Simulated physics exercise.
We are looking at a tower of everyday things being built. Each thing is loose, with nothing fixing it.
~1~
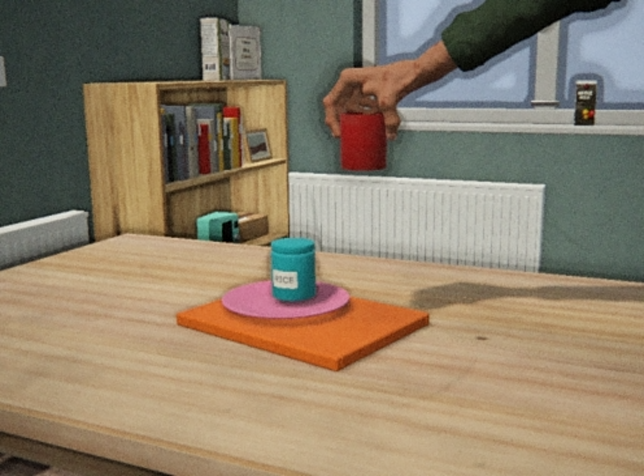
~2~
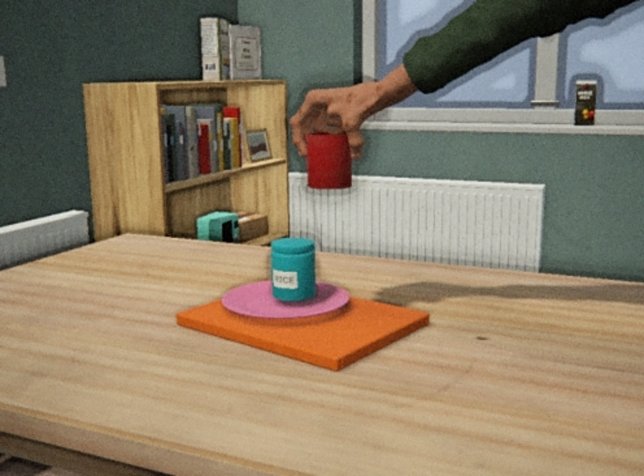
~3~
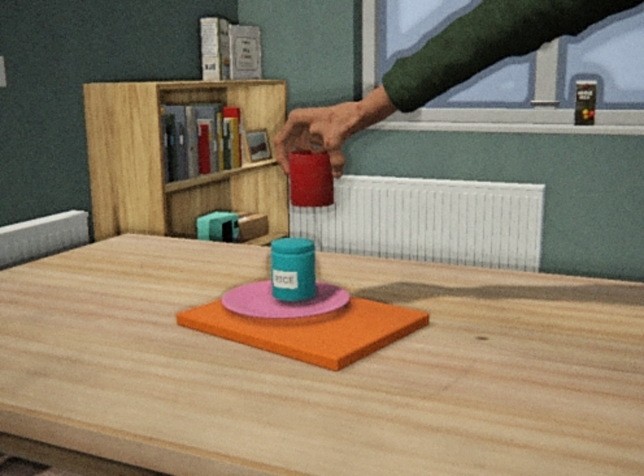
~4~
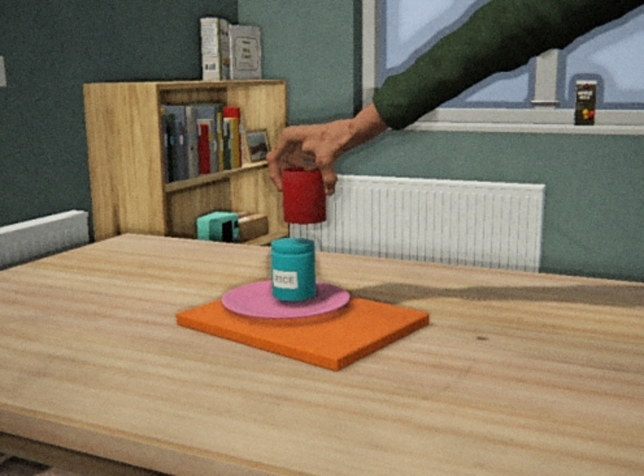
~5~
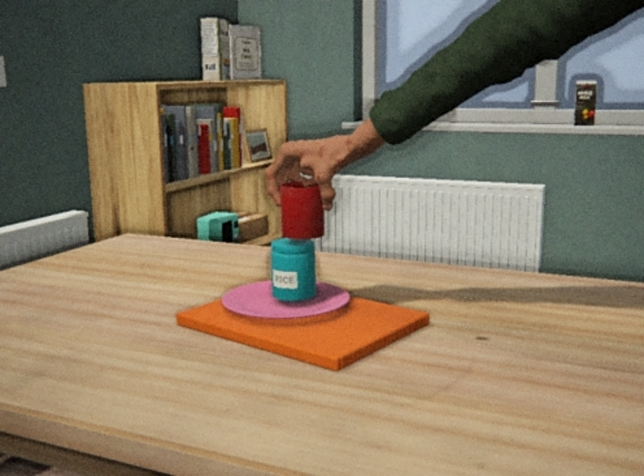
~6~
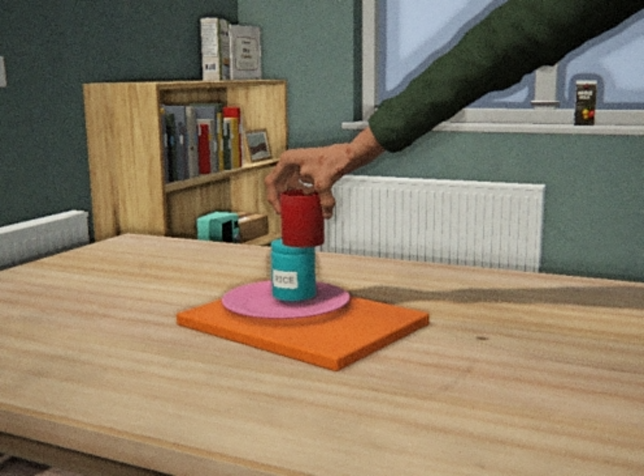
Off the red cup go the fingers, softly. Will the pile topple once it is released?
No, the build stays upright.
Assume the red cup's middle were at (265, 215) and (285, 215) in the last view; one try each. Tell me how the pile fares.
First, it loses its balance; second, it stays up.
Then, 0.40 s on from there, no change.
Then, 1.10 s on from there, red cup resting near (303, 219).
In the end, all 4 unmoved. At the end, from the last picture's camera, red cup near (303, 219). The pile holds.
